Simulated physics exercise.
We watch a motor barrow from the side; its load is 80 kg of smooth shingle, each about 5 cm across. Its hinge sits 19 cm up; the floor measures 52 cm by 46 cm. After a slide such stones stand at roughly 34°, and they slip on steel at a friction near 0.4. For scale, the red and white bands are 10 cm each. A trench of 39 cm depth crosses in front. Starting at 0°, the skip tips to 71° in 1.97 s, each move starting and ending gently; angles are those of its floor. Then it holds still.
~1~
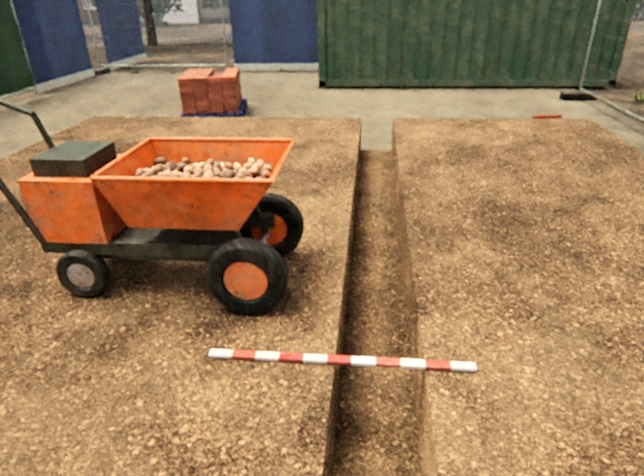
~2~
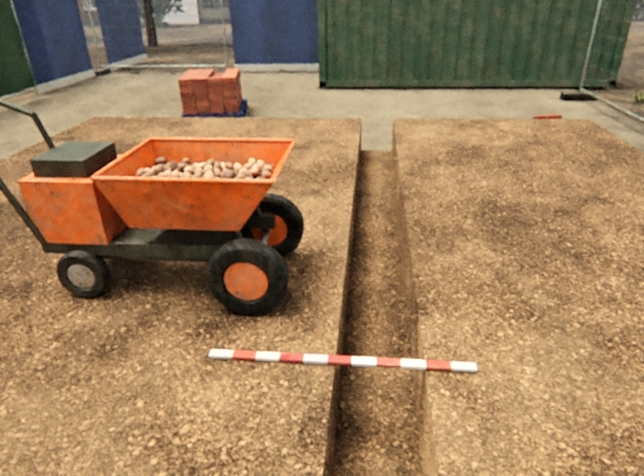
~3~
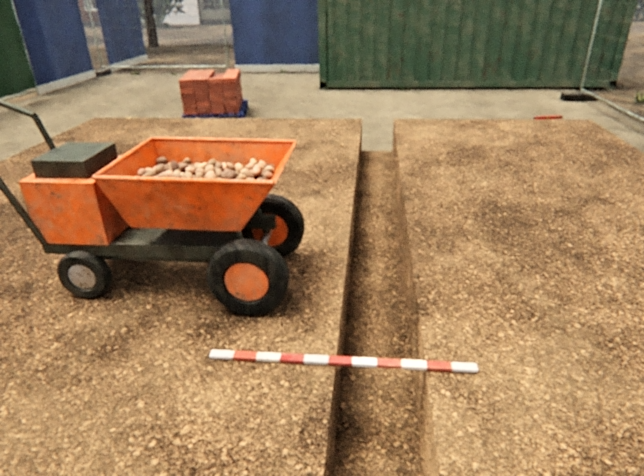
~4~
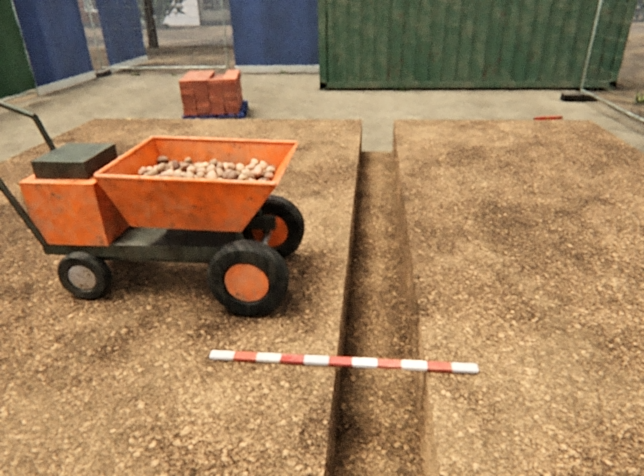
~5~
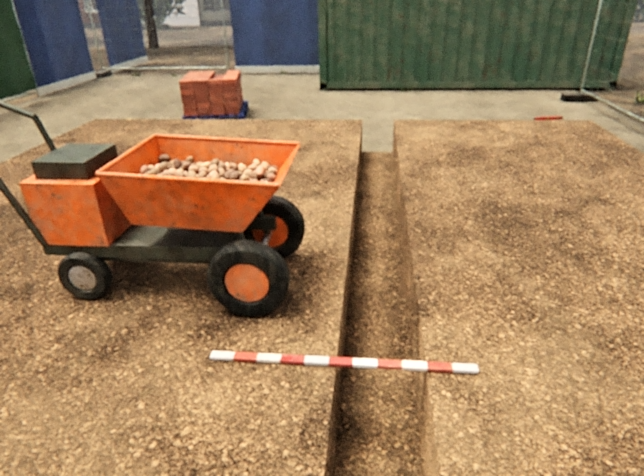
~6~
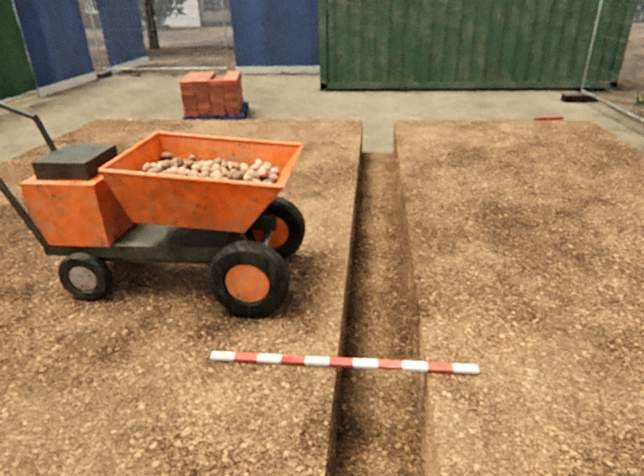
In the video, an orange motor barrow loaded with smooth stones stands to the left of a narrow trench crossed by a red and white banded pole, and its skip tilts very slightly toward the right while the wheels stay still.
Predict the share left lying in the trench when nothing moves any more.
About 94 per cent.
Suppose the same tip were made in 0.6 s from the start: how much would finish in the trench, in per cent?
It would be near 65 per cent.
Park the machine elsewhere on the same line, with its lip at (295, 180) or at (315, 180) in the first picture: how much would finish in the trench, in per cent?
Near 65 per cent from the first place, 40 from the second.
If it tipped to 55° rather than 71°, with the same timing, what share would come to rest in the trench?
Then about 50 per cent.
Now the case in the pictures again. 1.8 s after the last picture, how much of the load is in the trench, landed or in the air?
Some 60 per cent.
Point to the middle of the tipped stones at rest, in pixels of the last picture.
Their middle is at about (389, 337).
Then, 1.2 s after the last picture the floor is at 60°, 100 % in the skip; the foremost stones are at (366, 236).
Then, 1.8 s after the last picture the floor is at 71°, 37 % in the skip, 59 % in the trench, 4 % past the trench; the foremost stones are at (452, 291).
Then, 2.1 s after the last picture the floor is at 71°, 13 % in the skip, 81 % in the trench, 6 % past the trench; the foremost stones are at (479, 292).
Then, 4.1 s after the last picture the floor is at 71°, 0 % in the skip, 94 % in the trench, 6 % past the trench; the foremost stones are at (482, 292).
